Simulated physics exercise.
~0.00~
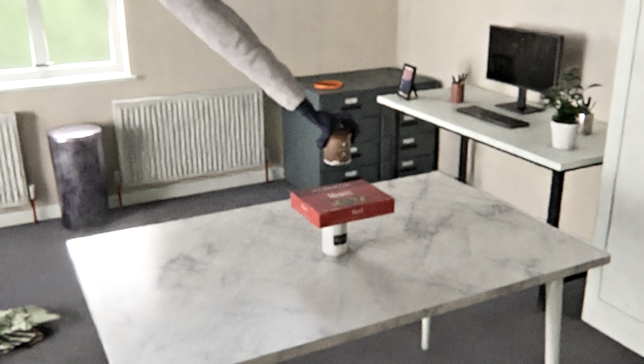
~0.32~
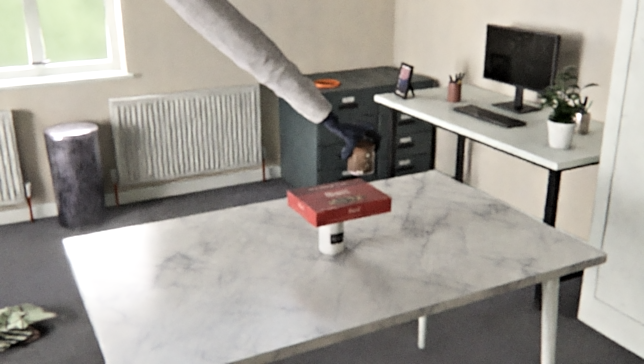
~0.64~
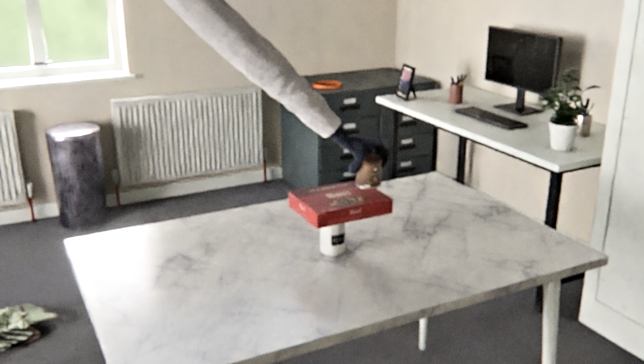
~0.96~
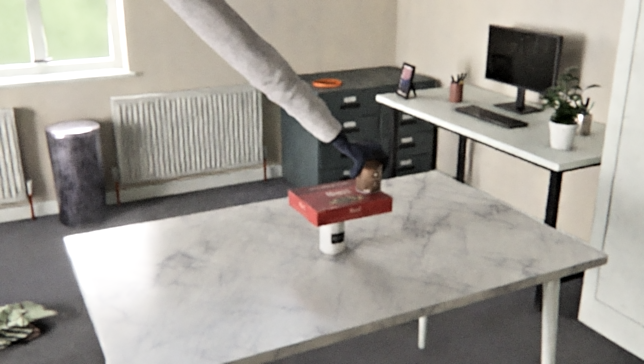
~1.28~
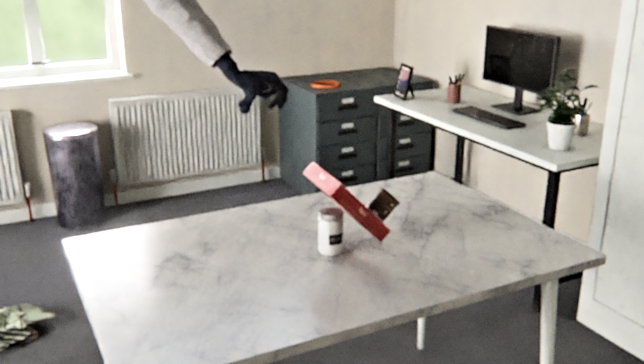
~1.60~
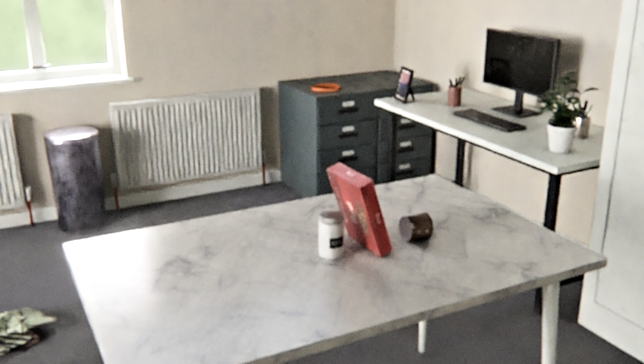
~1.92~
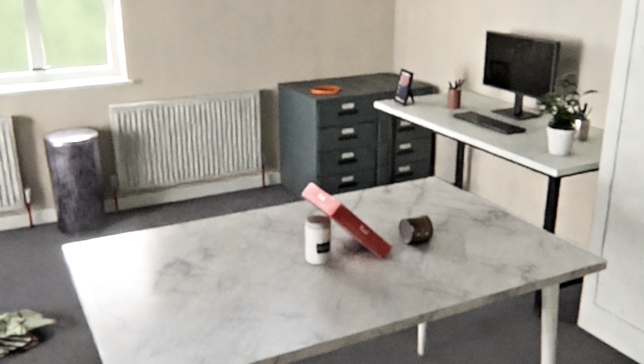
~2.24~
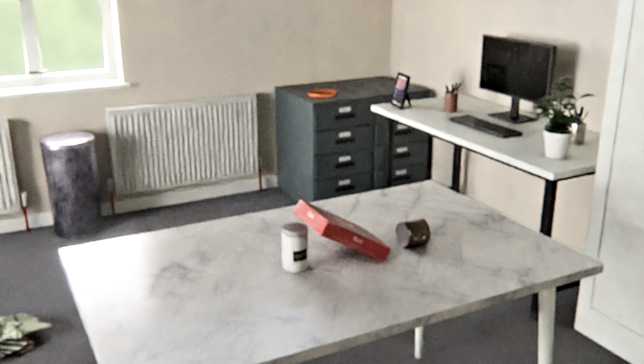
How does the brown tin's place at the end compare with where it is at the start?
At the start the brown tin is held in the hand above the red packet. By the end it is lower and further right, lying on its side on the table to the right of the packet.
